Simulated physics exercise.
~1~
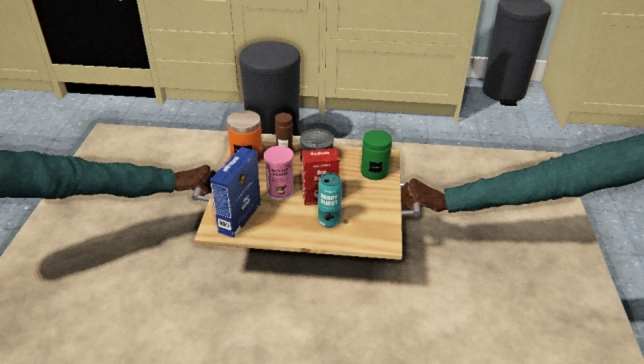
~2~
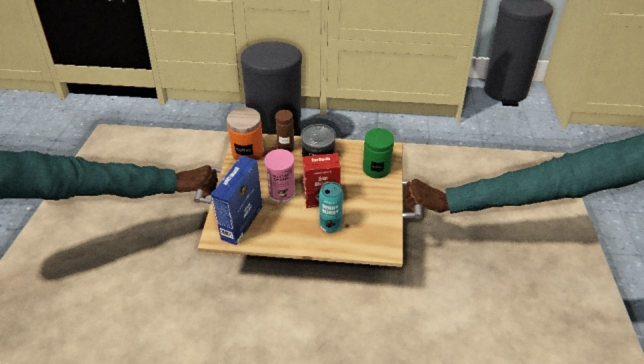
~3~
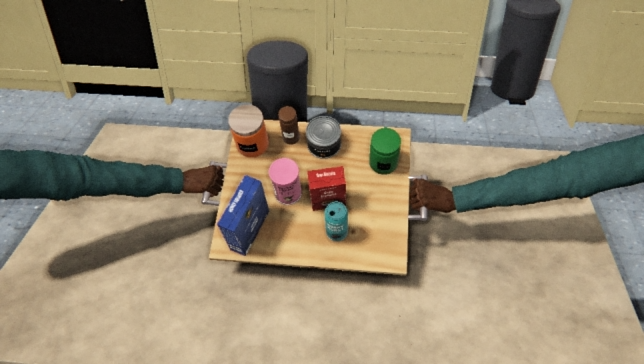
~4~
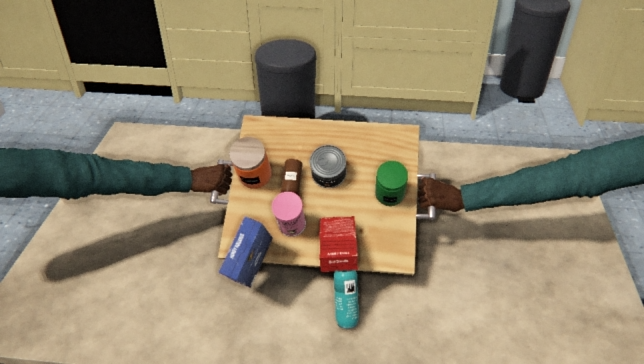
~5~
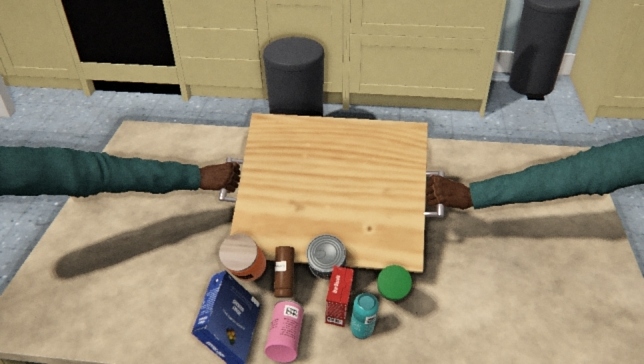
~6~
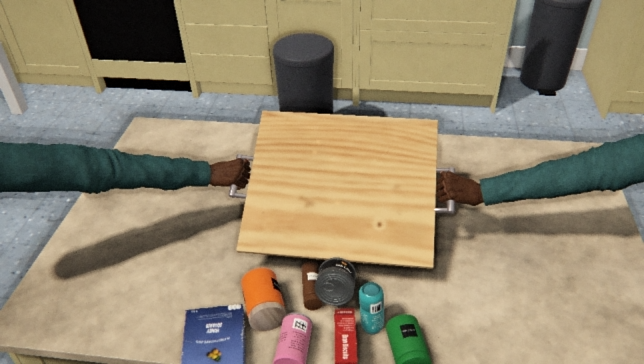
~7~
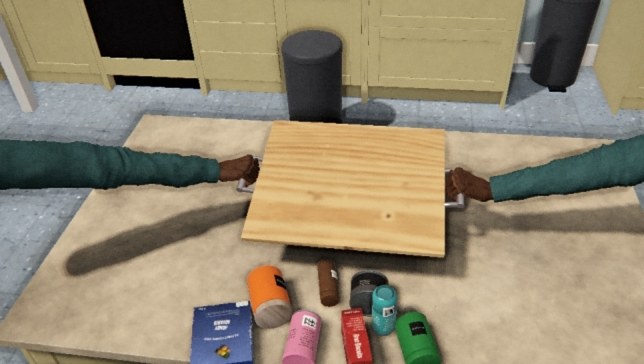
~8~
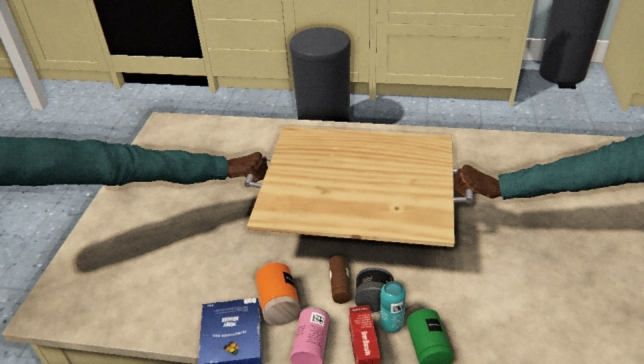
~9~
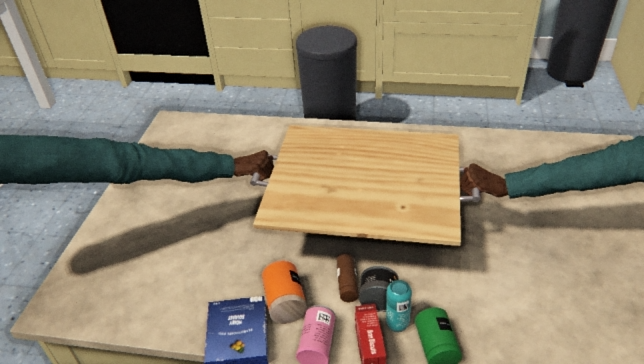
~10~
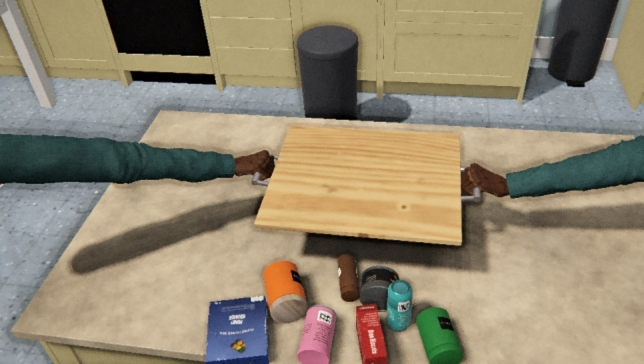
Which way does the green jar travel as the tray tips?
The green jar moves down the view, sliding towards the viewer and off the near edge of the tray.
